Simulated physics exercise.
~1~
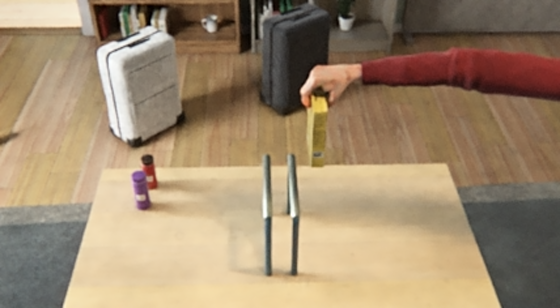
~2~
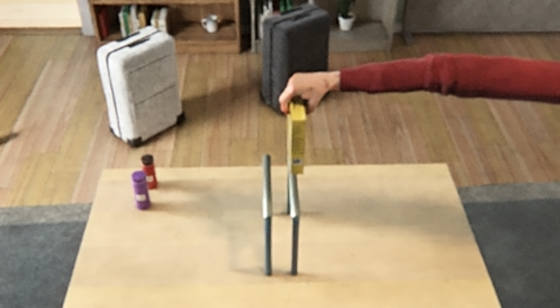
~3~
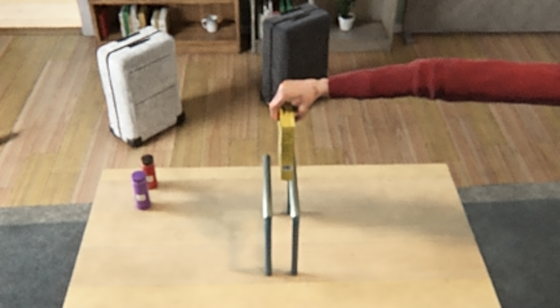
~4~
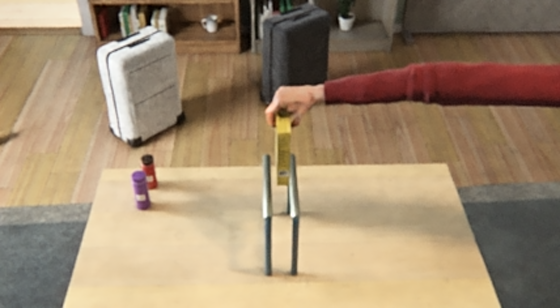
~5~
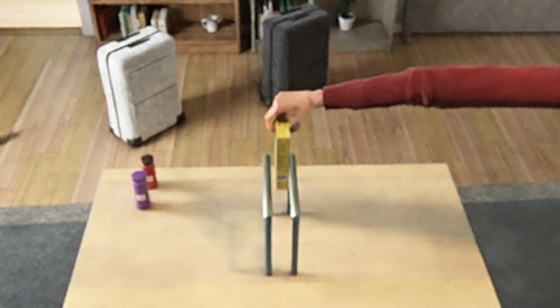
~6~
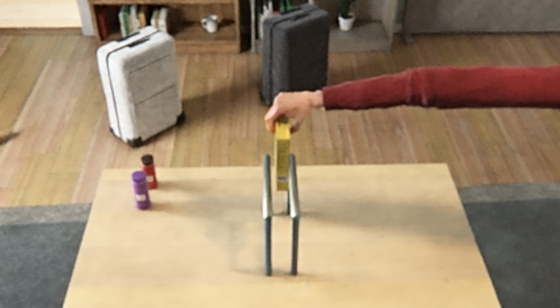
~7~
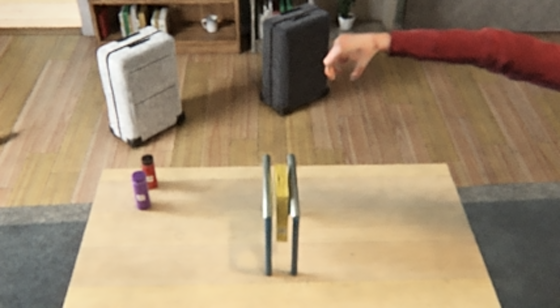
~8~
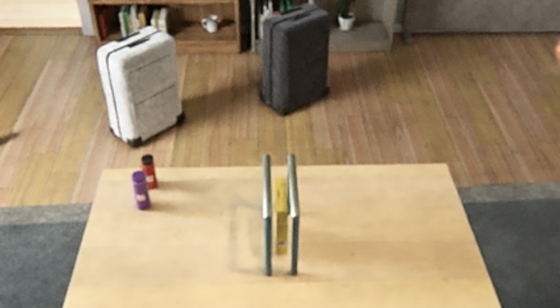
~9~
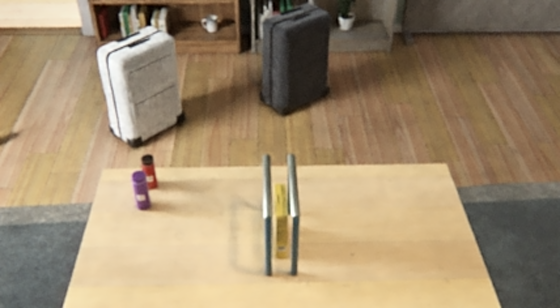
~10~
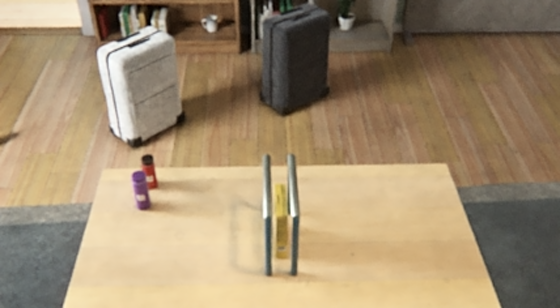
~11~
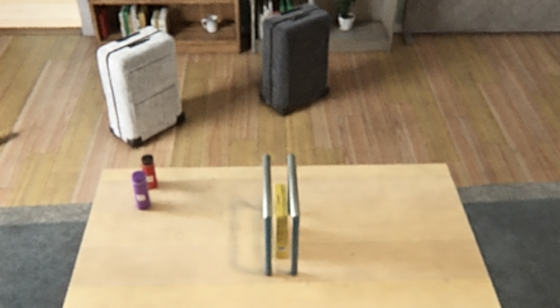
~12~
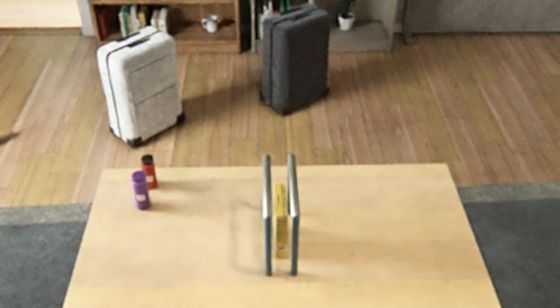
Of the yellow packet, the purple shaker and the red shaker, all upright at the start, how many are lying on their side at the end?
None of them are. The yellow packet stands upright between the ledges, and the purple and red shakers are still standing in their places.
